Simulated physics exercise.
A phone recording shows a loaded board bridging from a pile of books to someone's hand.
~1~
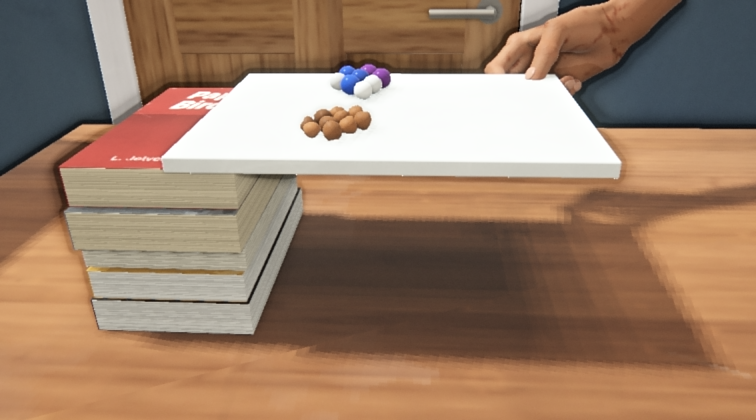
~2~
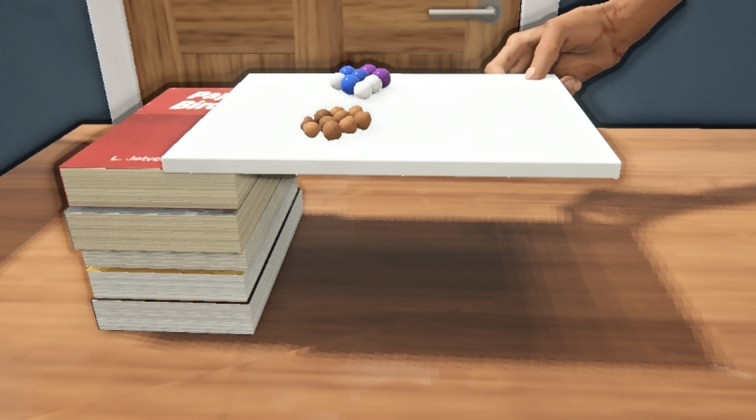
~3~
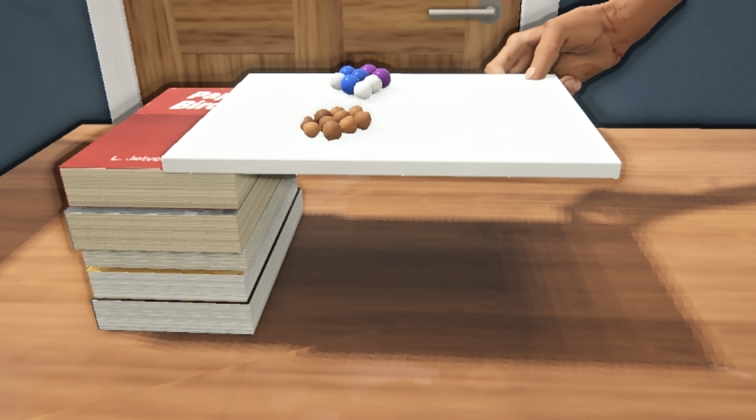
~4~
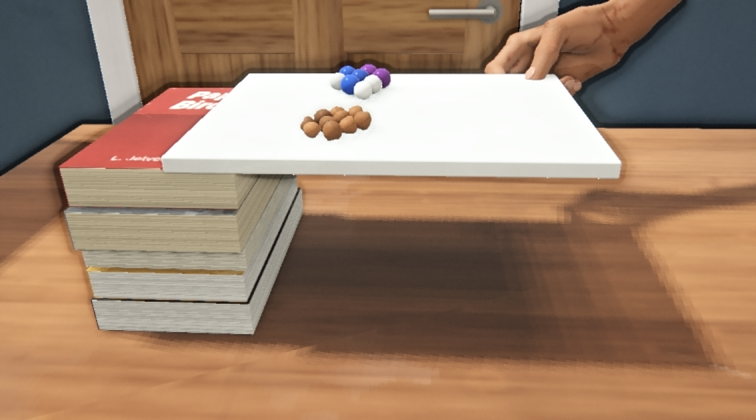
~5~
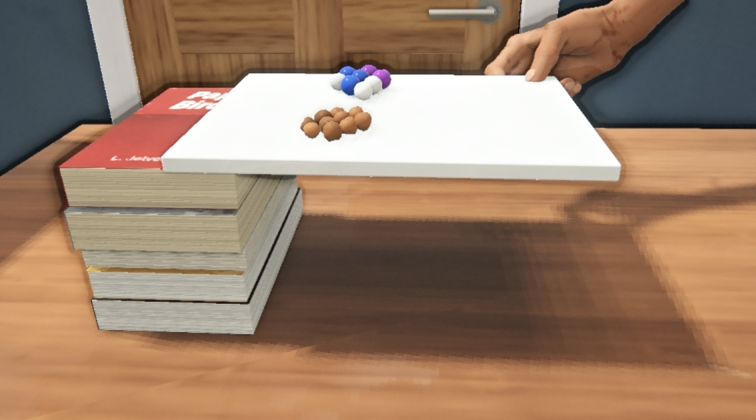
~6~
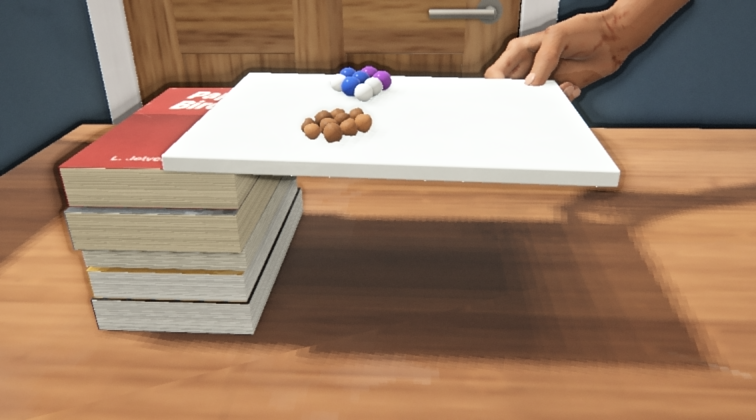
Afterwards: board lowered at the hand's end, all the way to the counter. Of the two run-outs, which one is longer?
The far one.
Then, 0.63 s on from there, board sloping at 19°; near handful the whole lot still on the board; far handful the whole lot still on the board.
Then, 1.19 s on from there, board sloping at 33°; near handful mostly less than half a board's length out; far handful mostly one to two board lengths out.
Then, 1.66 s on from there, board resting at 33°; near handful mostly less than half a board's length out; far handful mostly more than two board lengths out, a little gone off the counter.
In the end, board resting at 33°; near handful mostly less than half a board's length out; far handful mostly more than two board lengths out, near two thirds gone off the counter; the far handful has gone farther.
